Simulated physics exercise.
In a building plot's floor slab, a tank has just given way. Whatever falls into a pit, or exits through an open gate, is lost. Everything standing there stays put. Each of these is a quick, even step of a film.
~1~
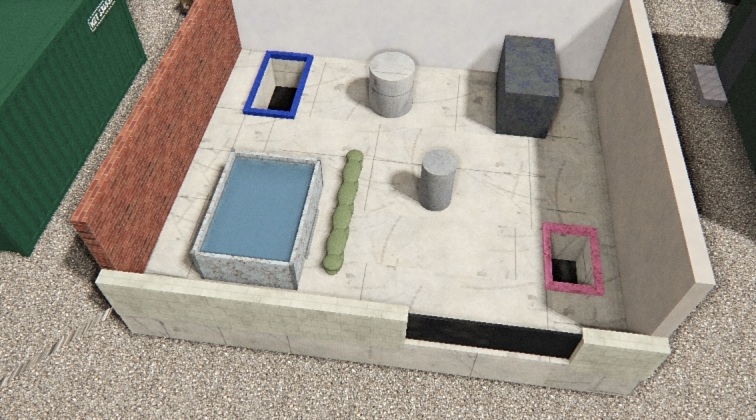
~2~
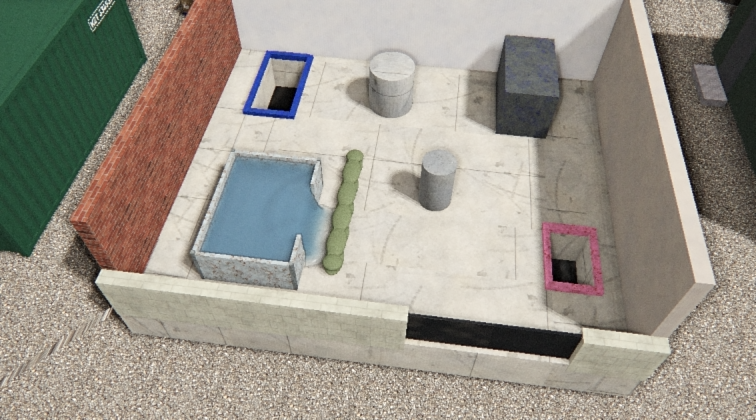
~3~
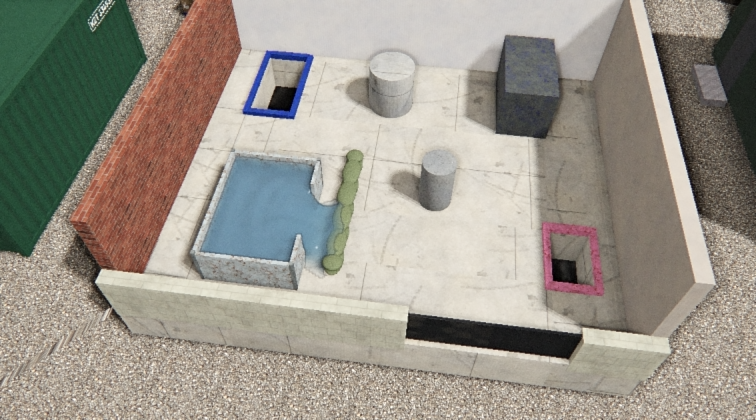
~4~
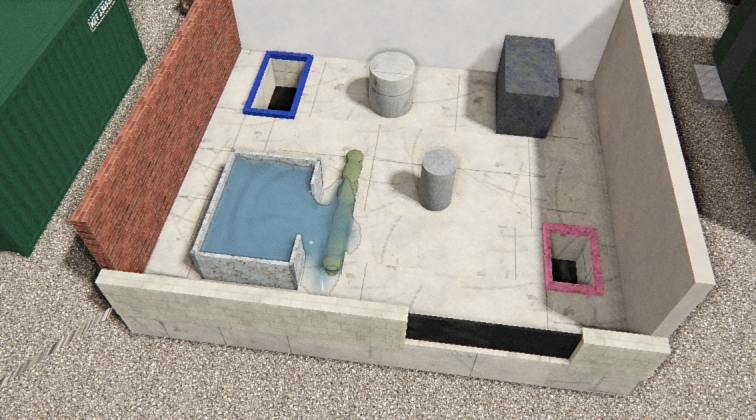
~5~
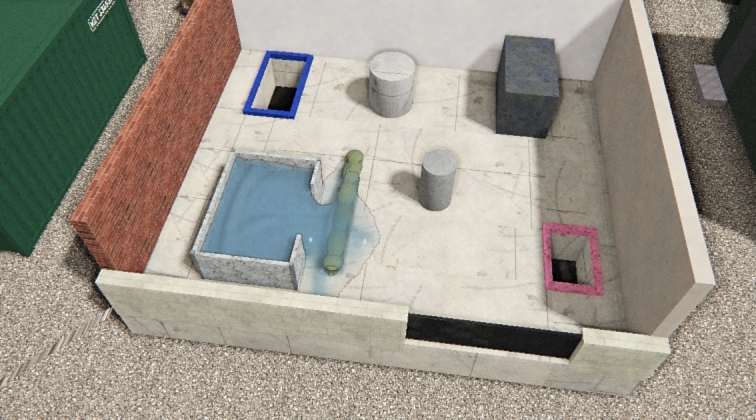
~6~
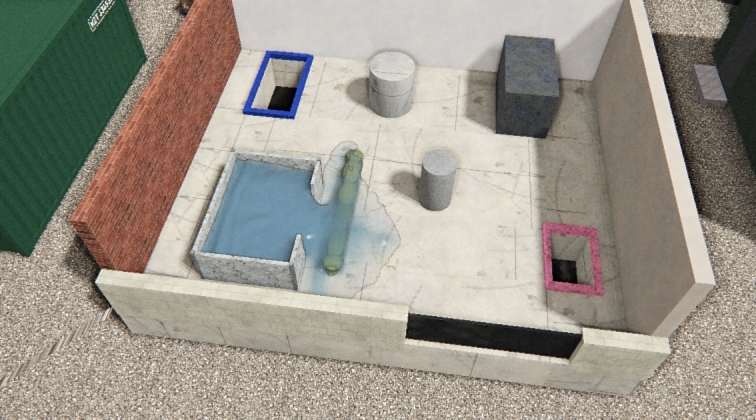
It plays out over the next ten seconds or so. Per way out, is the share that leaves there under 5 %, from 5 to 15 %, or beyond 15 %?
At the end, the gate is going to fail to get to five per cent. The blue pit is going to fail to get to five per cent. The pink pit is going to fail to get to five per cent.
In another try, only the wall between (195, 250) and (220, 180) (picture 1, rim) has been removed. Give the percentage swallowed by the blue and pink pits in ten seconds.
Blue 12 %, pink 0 %.
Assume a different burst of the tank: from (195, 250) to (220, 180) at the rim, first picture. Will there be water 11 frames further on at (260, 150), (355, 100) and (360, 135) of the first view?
First spot submerged, second spot spared, third spot spared.
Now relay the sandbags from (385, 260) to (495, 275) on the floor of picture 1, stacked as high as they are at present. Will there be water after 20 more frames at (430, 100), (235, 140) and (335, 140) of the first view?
In that order: Under water, clear, clear.
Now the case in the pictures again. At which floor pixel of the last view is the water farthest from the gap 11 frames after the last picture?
I'd say near (320, 56).
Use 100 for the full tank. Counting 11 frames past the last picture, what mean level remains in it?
Estimate: Close to 54 %.
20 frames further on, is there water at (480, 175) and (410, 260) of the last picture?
First spot spared; second spot swamped.
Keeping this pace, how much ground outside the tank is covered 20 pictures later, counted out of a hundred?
About 55 percent.
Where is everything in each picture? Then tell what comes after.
The first frame shows still water in the tank at (261, 206).
In the second frame, water pours out at (307, 225) and has run to (327, 210).
In the third frame, water pours out at (307, 227) and has run to (338, 203).
In the fourth frame, the front is at (343, 181), out from the gap at (307, 227).
In the fifth frame, the front is at (347, 162), out from the gap at (307, 227).
In the sixth frame, water pours out at (307, 226) and has run to (354, 147).
A moment on, water covers 25 % of the floor; the gate 0 %, the blue pit 0 %, the pink pit 0 %.
Next, water covers 45 % of the floor; the gate 0 %, the blue pit 0 %, the pink pit 0 %.
Then, water covers 55 % of the floor; the gate 0 %, the blue pit 0 %, the pink pit 0 %.
Later, water covers 80 % of the floor; the gate 0 %, the blue pit 0 %, the pink pit 0 %.
In the end, water covers 95 % of the floor; the gate 0 %, the blue pit 0 %, the pink pit 0 %.
